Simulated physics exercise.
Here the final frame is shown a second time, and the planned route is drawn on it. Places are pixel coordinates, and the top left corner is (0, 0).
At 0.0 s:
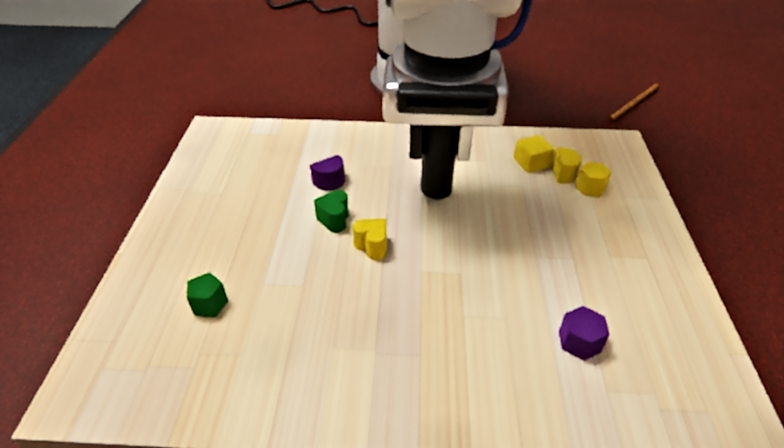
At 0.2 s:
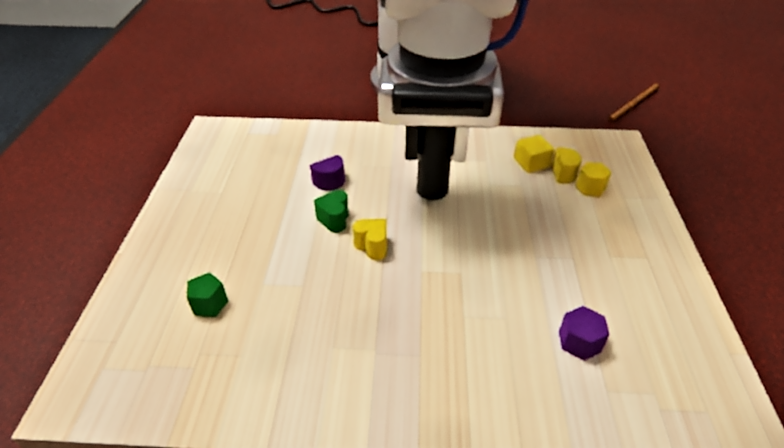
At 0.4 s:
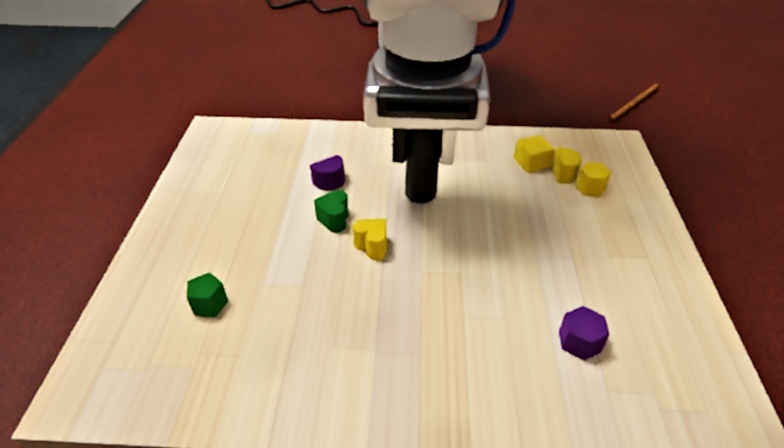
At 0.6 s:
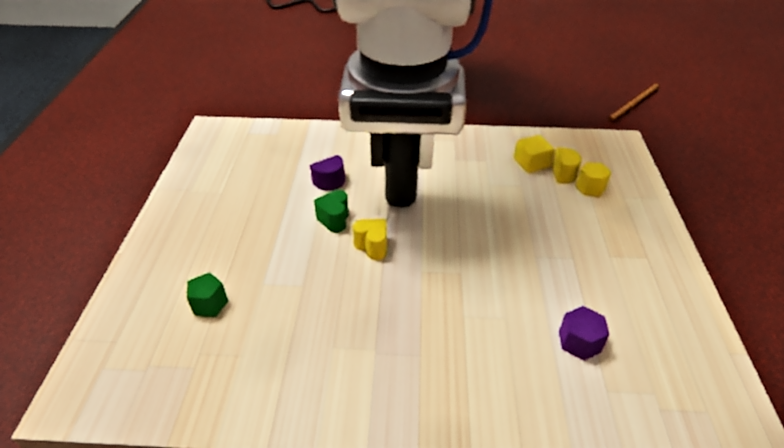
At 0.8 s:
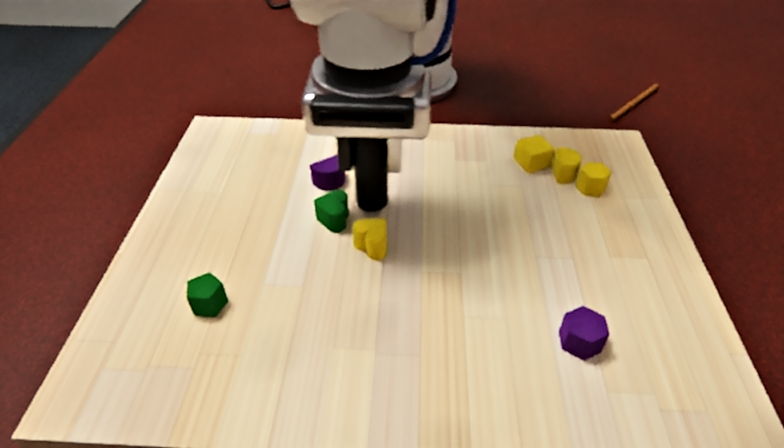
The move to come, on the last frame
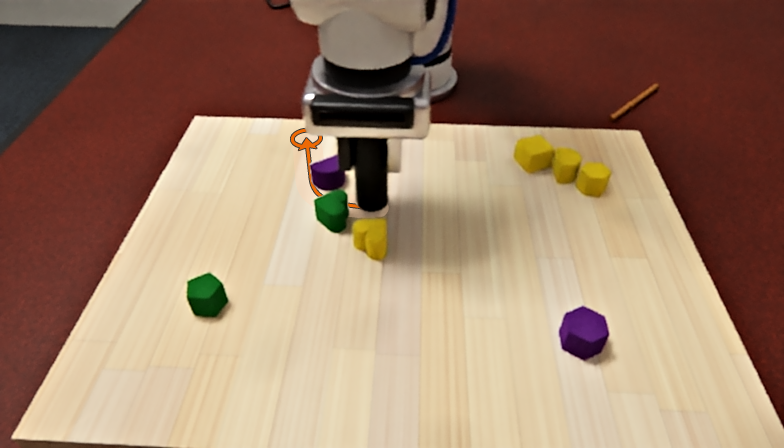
A robot arm with a black rod slid left across a wooden board, slowly at first, until the rod was close to the green and yellow hearts, while all the colored blocks stayed still.
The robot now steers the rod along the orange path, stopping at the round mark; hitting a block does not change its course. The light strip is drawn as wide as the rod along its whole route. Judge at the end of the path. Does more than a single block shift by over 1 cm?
Final answer: Yes.
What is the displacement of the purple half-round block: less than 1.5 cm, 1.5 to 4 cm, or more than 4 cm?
Band: Over 4 cm.
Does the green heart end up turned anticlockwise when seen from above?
My answer is yes.
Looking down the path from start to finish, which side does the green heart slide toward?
Facing the way the path runs, start to end, you'll find the green heart has shifted left.
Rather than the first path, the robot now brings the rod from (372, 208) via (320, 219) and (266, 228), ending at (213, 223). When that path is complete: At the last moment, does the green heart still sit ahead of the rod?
Short answer: No.
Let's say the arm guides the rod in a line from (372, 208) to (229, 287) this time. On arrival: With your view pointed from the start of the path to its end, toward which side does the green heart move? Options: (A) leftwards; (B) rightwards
B (rightwards)
Path on the board, from (372, 208) through (322, 197) and (310, 167) to (307, 138).
What follows on the original path. One third of the way, rod at (321, 190); purple half-round block at (326, 160), turned 20° clockwise; green heart at (318, 203), turned 60° anticlockwise.
Two thirds of the way, rod at (309, 160); purple half-round block at (333, 139); green heart at (318, 203), turned 60° anticlockwise.
At the end, rod at (306, 131); purple half-round block at (335, 137), turned 135° clockwise; green heart at (318, 203), turned 60° anticlockwise; yellow heart in place.
